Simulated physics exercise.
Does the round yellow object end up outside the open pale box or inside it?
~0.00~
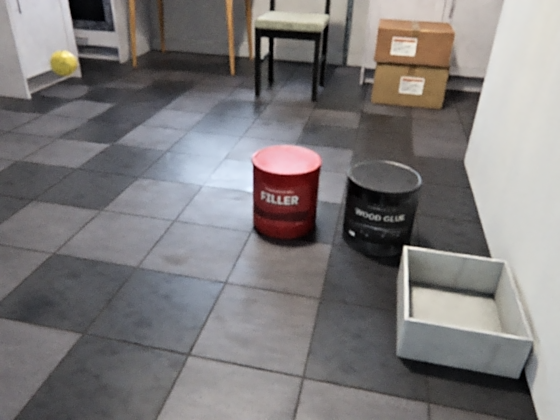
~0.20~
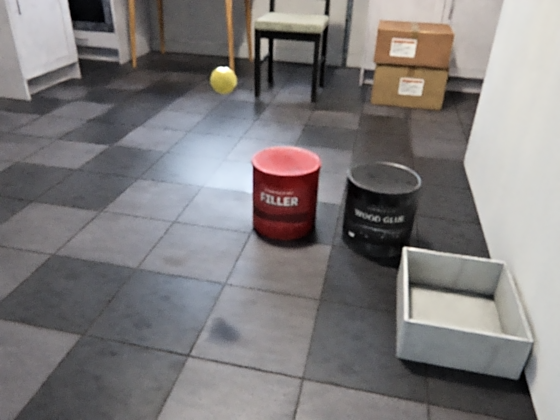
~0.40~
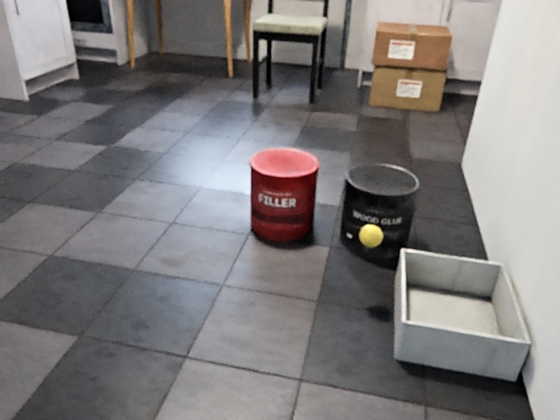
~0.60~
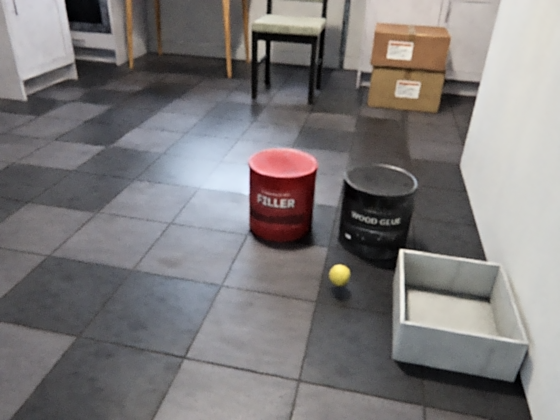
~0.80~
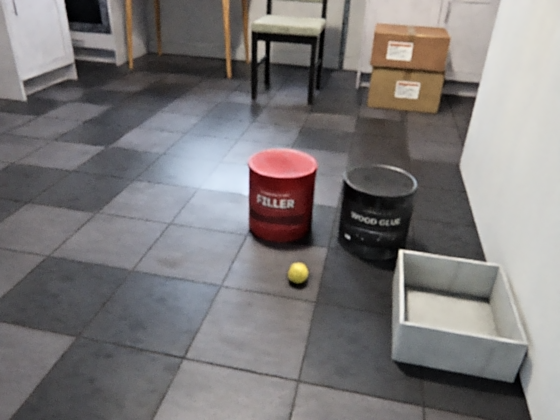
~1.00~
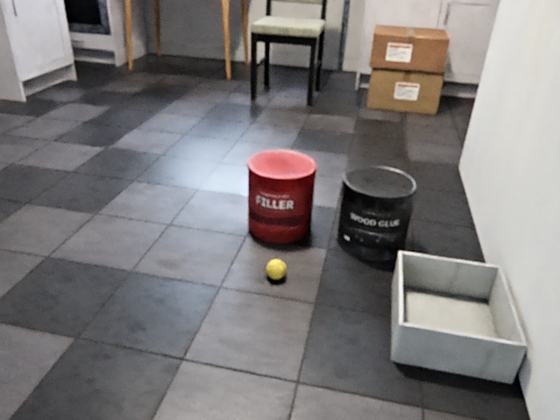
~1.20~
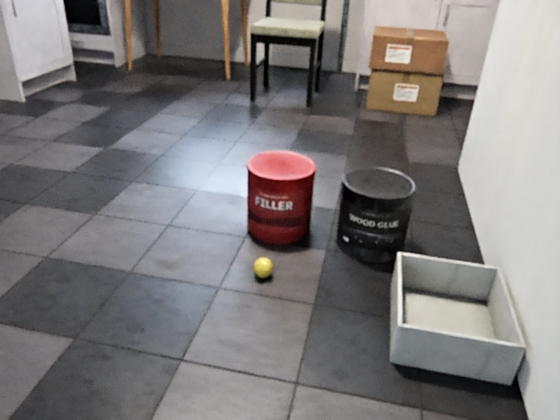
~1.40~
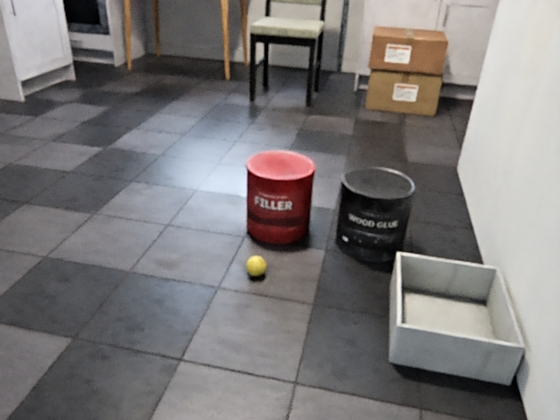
It ends up outside the box, on the tiles in front of the red pail.
